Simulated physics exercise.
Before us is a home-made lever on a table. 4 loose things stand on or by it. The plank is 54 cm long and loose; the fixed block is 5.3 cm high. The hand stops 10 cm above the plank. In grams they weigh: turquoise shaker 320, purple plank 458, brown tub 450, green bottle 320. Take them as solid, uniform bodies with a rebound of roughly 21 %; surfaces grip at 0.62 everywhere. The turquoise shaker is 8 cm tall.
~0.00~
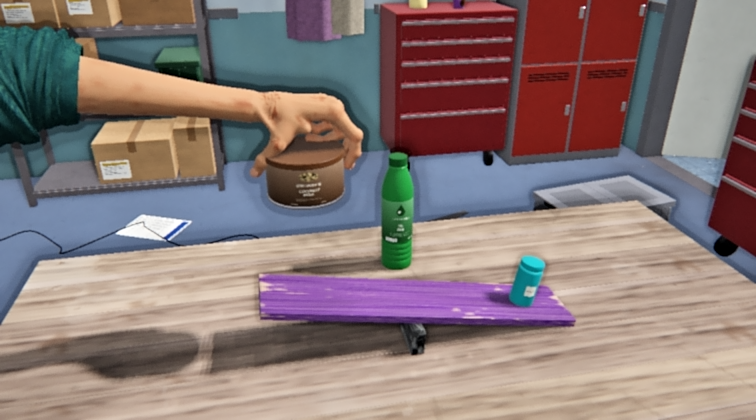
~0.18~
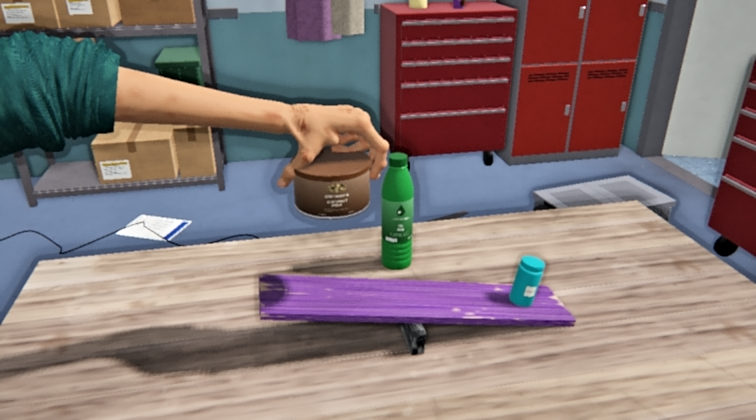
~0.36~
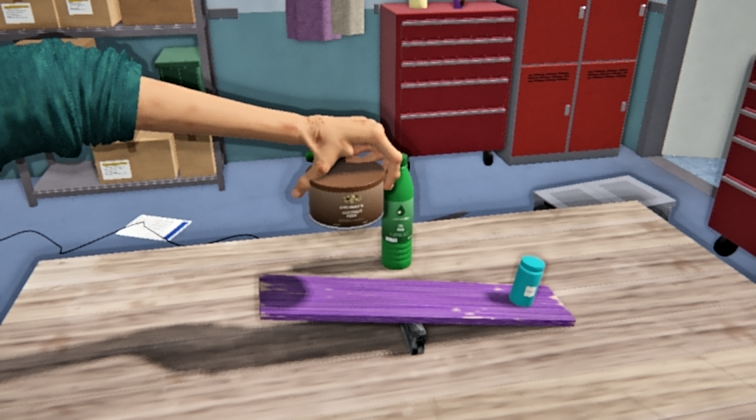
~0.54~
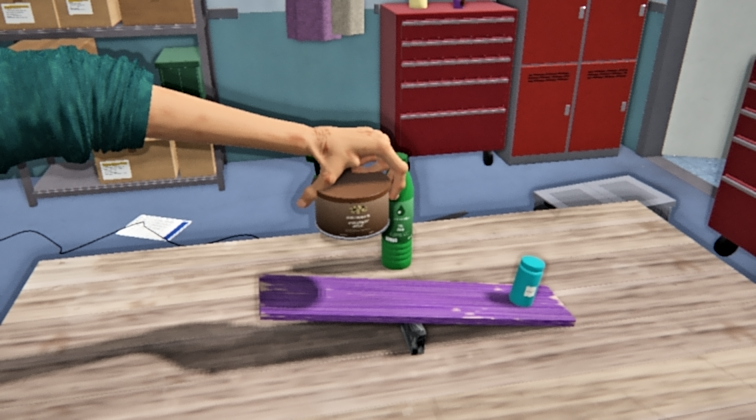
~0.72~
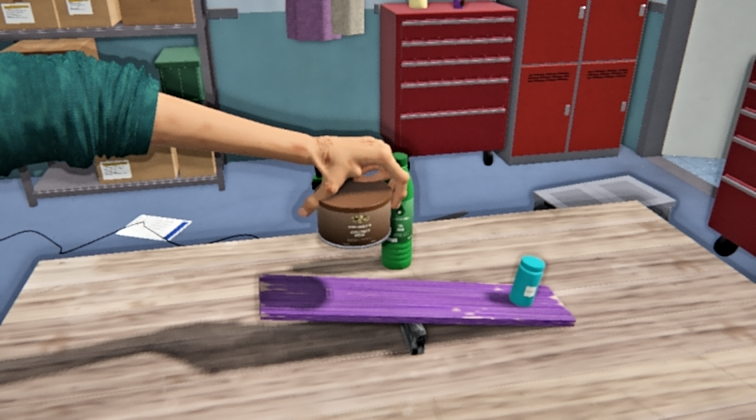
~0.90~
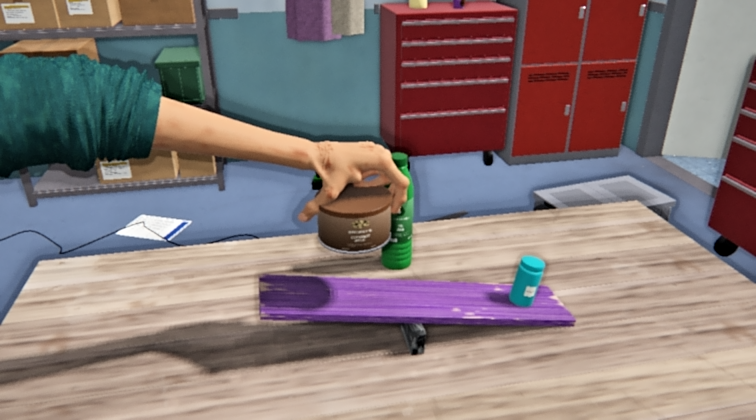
In this clip, a hand holding a brown tub moves it a short way right and down above the raised left side of a purple plank, then holds still, while a turquoise shaker and green bottle stay put.
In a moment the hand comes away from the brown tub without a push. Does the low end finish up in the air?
The plank ends as it began.
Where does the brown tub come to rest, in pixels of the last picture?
Around (366, 278).
After 1.10 s, plank at 11°, leaning as at the start; brown tub slid 5 cm near (355, 244).
After 1.20 s, plank at 6°, leaning as at the start; brown tub leaning 5° near (359, 282); turquoise shaker leaning 5°.
After 1.30 s, plank at 2°, leaning as at the start; brown tub slid 13 cm near (358, 284); turquoise shaker leaning 8°.
After 1.50 s, plank at 11°, leaning as at the start; brown tub leaning 10° near (365, 278).
At rest (2.0 s), plank at 11°, leaning as at the start; not toppled but over 4 cm from the start, brown tub; the other 3 in place, give or take 4 cm. Seen from the same camera at the end, brown tub near (366, 278). The plank finishes with the same end low.
